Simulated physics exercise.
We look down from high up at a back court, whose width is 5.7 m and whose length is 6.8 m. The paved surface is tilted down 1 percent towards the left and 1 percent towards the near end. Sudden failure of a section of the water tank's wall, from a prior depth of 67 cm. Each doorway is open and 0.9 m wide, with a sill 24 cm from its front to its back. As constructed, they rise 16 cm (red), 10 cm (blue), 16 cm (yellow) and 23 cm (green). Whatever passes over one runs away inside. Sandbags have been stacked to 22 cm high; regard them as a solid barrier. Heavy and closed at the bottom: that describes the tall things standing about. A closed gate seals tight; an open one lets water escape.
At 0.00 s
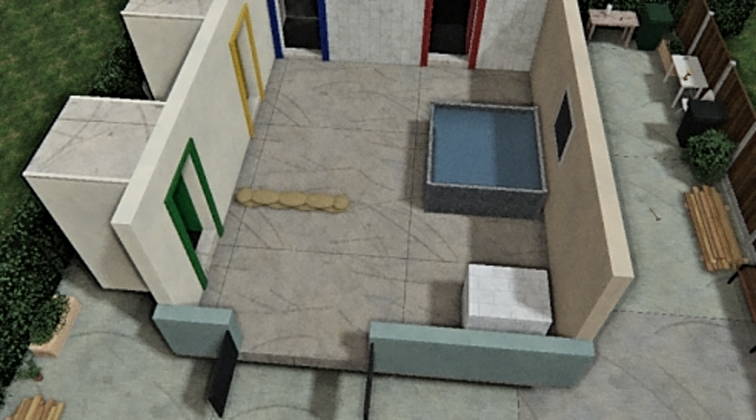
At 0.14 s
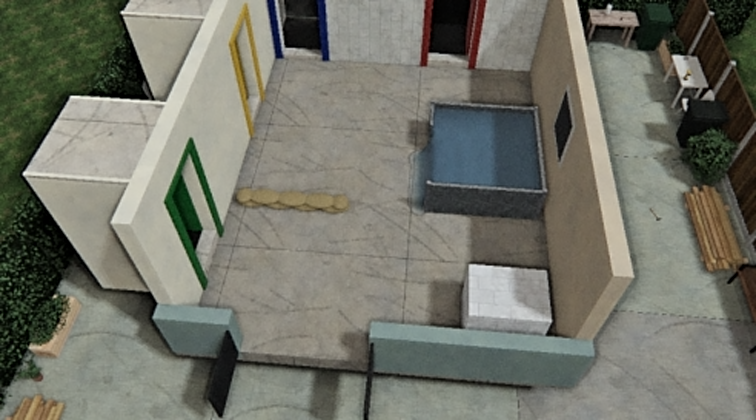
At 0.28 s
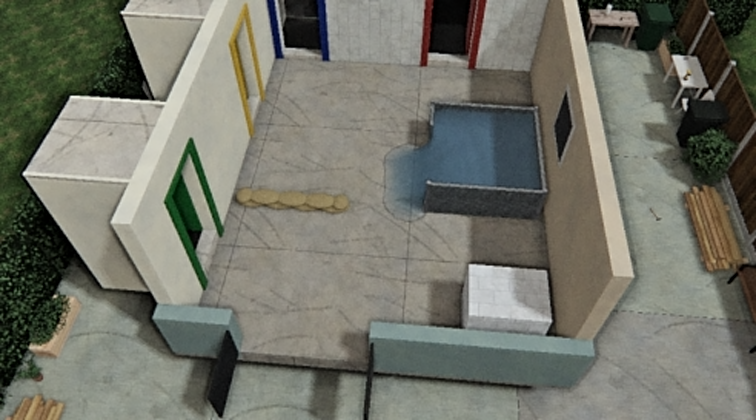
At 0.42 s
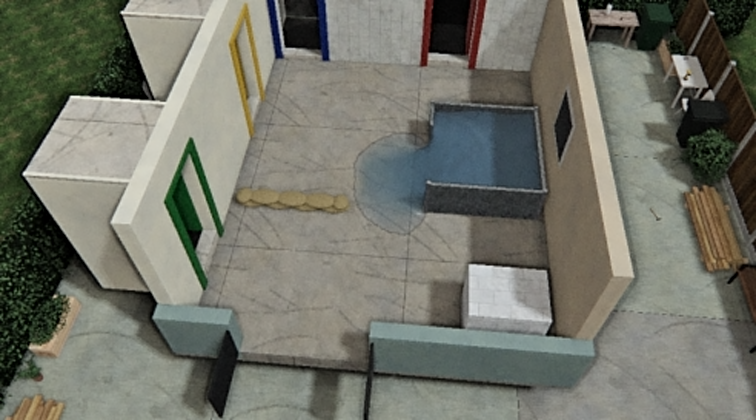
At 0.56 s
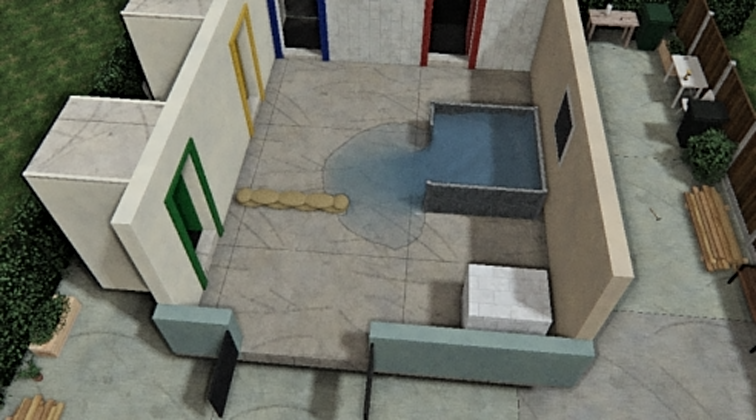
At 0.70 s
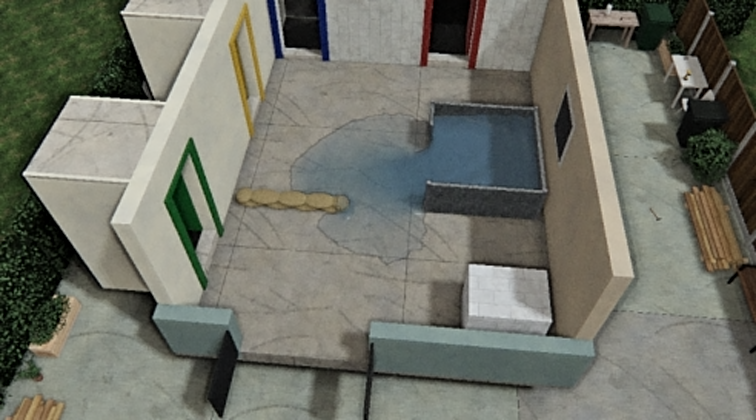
To begin with, a square tank of blue water stands full and still in a walled, paved court with a row of sandbags. Its left side gives way and water pours out through the gap, then spreads leftward in a widening, rounded sheet that reaches the sandbags and extends above and below their right end.
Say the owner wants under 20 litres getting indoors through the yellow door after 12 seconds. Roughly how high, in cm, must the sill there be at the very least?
At the very least some 16.5 cm.
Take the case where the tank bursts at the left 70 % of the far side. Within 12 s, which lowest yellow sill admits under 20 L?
At least roughly 11.5 centimetres tall.
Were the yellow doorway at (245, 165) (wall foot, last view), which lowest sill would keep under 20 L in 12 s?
You'd want it roughly 33 cm high.
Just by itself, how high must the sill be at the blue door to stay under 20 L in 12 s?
Blue: 21 cm.
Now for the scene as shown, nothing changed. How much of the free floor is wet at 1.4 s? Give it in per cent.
35 %.
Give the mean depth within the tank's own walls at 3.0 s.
Roughly 22 cm.
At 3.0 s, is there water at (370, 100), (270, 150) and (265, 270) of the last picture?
First bone-dry, second wet through, third wet through.
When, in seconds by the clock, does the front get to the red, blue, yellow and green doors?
Red 4.5 seconds, blue 2.6 seconds, yellow 1.4 seconds, green 1.6 seconds.
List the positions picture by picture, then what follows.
In the first frame, the water tank at (485, 147) is whole and still, 67 cm deep; the yellow door at (249, 78) is dry.
In the second frame, water pours out at (430, 170) and has run 0.3 m, to (412, 203); about 9 cm deep outside, 67 cm at the back.
In the third frame, water pours out at (430, 172) and has run 0.8 m, to (388, 178); about 12 cm deep outside, 67 cm at the back.
In the fourth frame, the gap is at (430, 173), the front 1.3 m out at (359, 181); the back of the water tank holds 66 cm.
In the fifth frame, the front is at (327, 182), 1.9 m from the gap at (429, 174); 4.0 m2 of floor is wet, 58 cm left at the back.
In the sixth frame, the front is at (295, 180), 2.5 m from the gap at (430, 173); 5.5 m2 of floor is wet, 57 cm left at the back; 1.6 m in a straight line remain to the yellow door at (249, 78).
After 1.4 s water covers 35 % of the floor, deepest (44 cm) near (237, 183); 7 cm at the yellow door, 0 litres in over its 16 cm sill.
After 3.0 s water covers 50 % of the floor, deepest (32 cm) near (191, 332); 19 cm at the yellow door, 17 litres in over its 16 cm sill.
After 12.0 s water covers 85 % of the floor, deepest (9 cm) near (191, 332); 7 cm at the yellow door, 21 litres in over its 16 cm sill.
At the yellow door as built, the water arrived by 1.4 s and peaked near 24 cm at 2.2 s.
Run again over the same 12 s with other heights there, 37 litres in over 13.5 cm, 11 litres over 18 cm. The limit of 20 litres is kept from about 16.5 cm up.
